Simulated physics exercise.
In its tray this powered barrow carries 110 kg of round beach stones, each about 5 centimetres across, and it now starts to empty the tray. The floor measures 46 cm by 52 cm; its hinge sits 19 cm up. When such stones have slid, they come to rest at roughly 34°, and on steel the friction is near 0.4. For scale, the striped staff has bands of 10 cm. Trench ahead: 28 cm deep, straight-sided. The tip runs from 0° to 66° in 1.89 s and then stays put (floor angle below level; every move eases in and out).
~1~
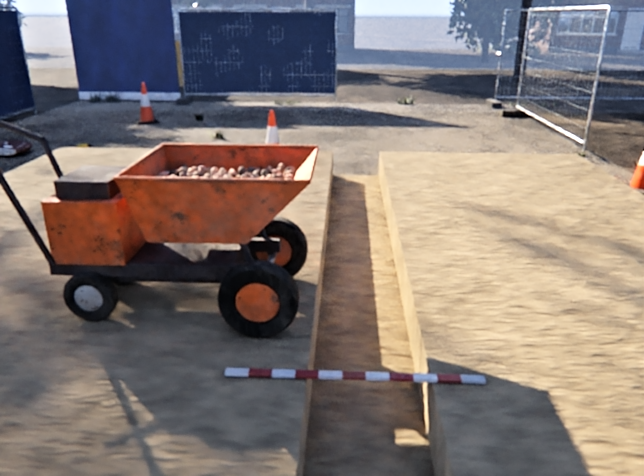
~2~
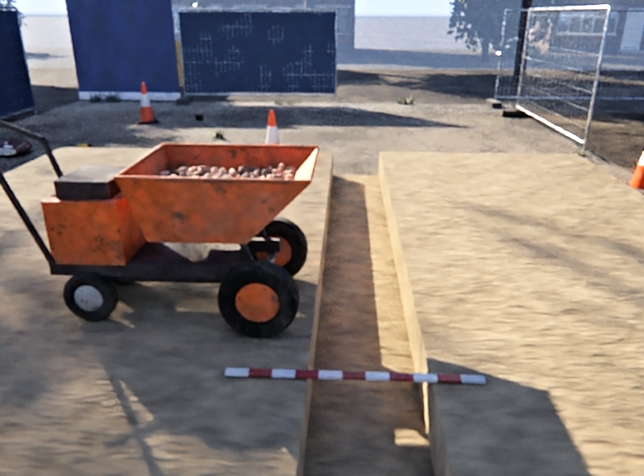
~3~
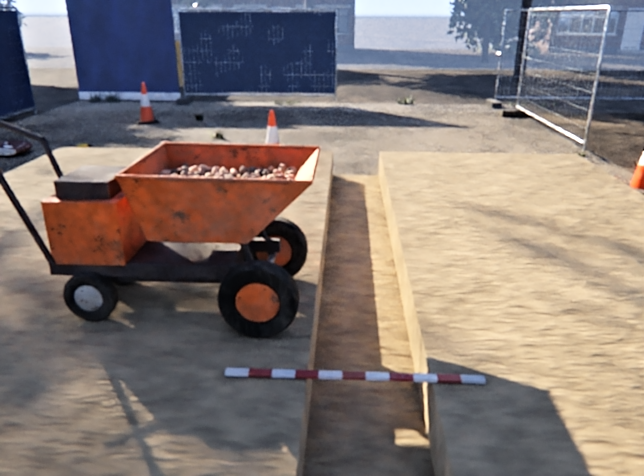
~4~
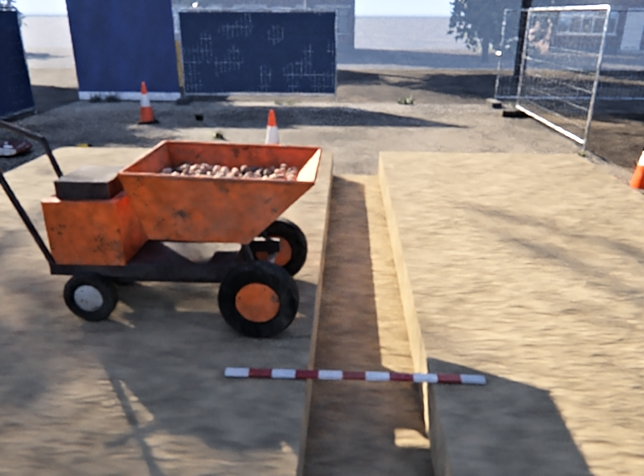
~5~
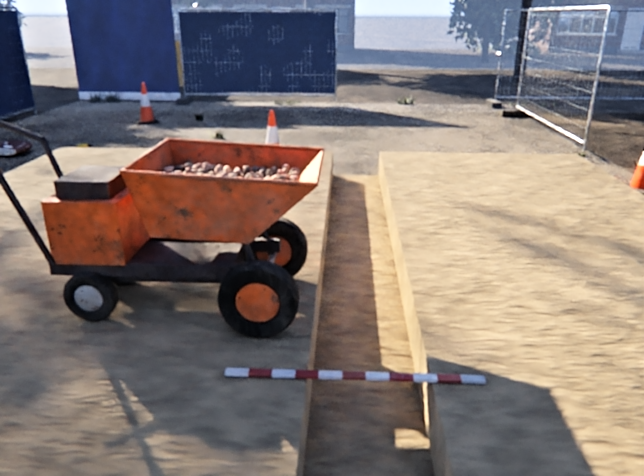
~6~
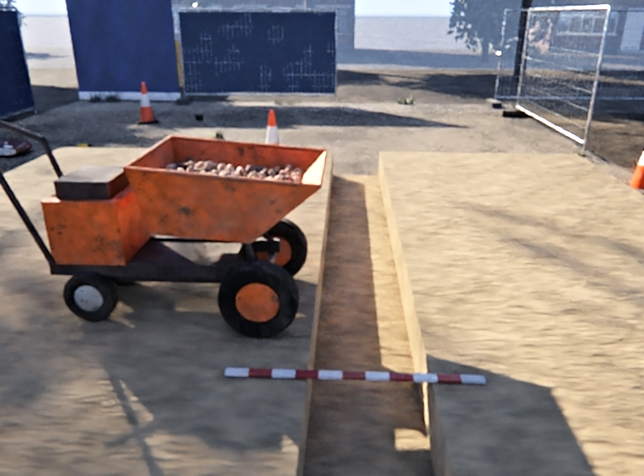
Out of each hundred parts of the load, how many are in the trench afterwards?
About 45 out of 100.
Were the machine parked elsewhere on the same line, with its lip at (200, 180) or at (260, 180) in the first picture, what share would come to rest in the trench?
Roughly 100 in a hundred, then 100 in a hundred.
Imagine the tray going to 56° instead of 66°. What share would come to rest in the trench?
Roughly 55%.
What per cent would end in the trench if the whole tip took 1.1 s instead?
Something close to 35 per cent.
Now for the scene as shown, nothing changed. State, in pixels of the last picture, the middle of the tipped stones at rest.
(429, 305).
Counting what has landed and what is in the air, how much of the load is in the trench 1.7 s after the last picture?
Some 20 per cent of the load by that point.
Then, 1.1 s after the last picture the floor is at 56°, 100 % in the tray; the foremost stones are at (391, 252).
Then, 1.7 s after the last picture the floor is at 66°, 41 % in the tray, 18 % in the trench, 41 % past the trench; the foremost stones are at (523, 315).
Then, 2.0 s after the last picture the floor is at 66°, 14 % in the tray, 30 % in the trench, 56 % past the trench; the foremost stones are at (588, 311).
Then, 4.0 s after the last picture the floor is at 66°, 0 % in the tray, 45 % in the trench, 55 % past the trench; the foremost stones are at (624, 310).
